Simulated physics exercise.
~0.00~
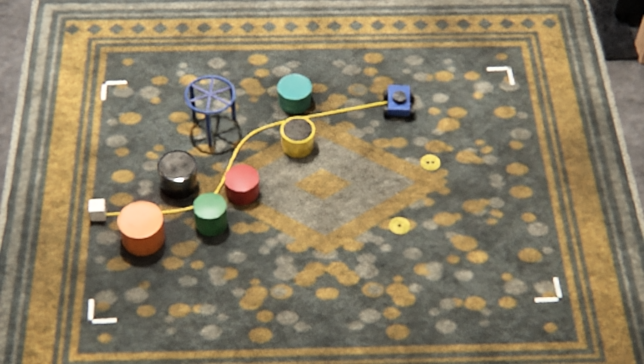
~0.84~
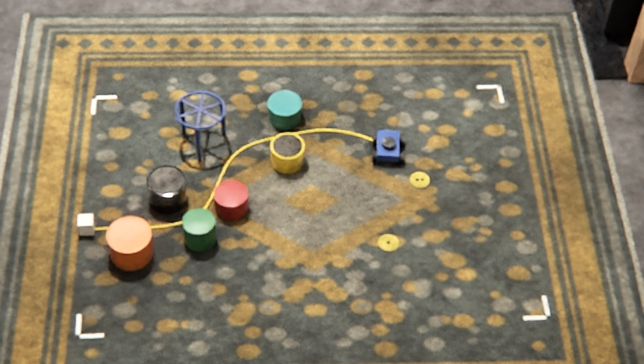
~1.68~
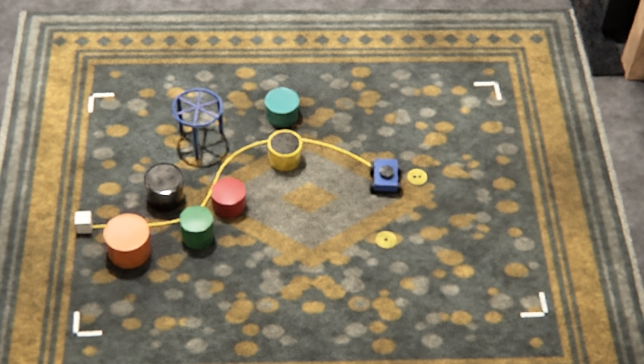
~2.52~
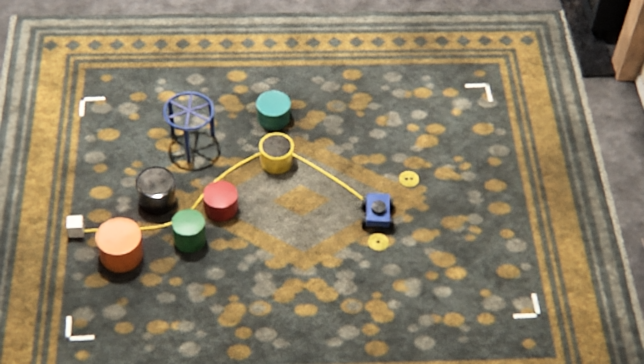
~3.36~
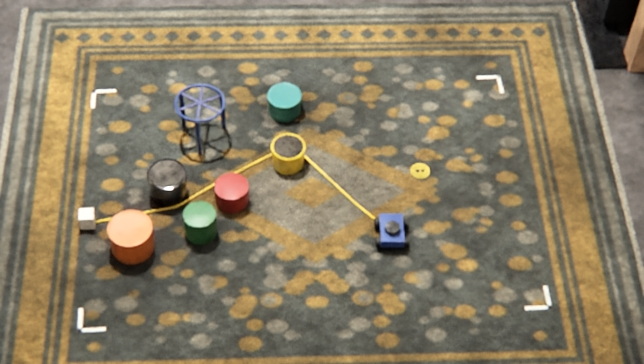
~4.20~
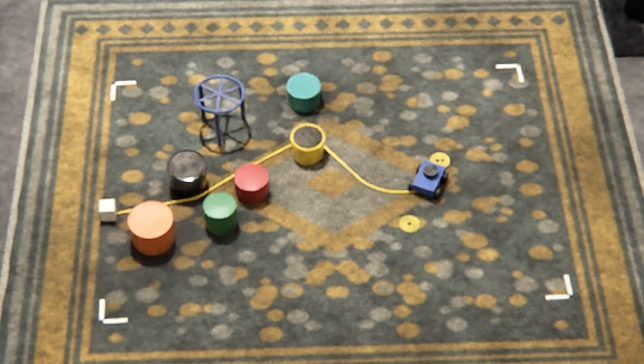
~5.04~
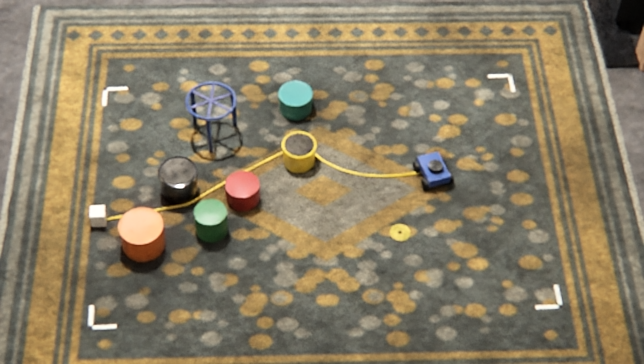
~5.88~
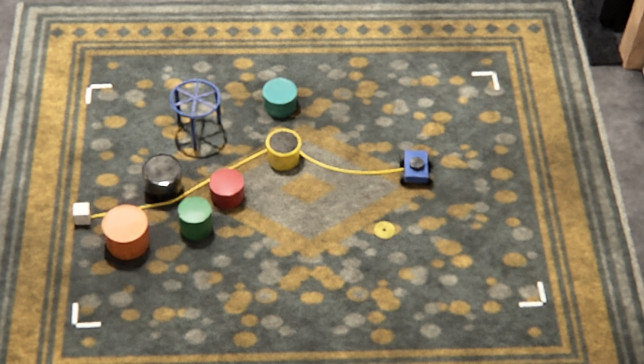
A patterned rug in grey and ochre fills the view from above, with a blue stool at upper left, a teal bin and a yellow pot near the middle, and black, red, green and orange containers at lower left. A small blue cart at upper right trails a yellow lead from a white block at the left edge. The cart drives down to the lower yellow mark, drawing the lead tighter around the yellow pot, which shifts slightly. It then heads up and right to the other mark and stops, the lead sagging behind it and still joined to the block.
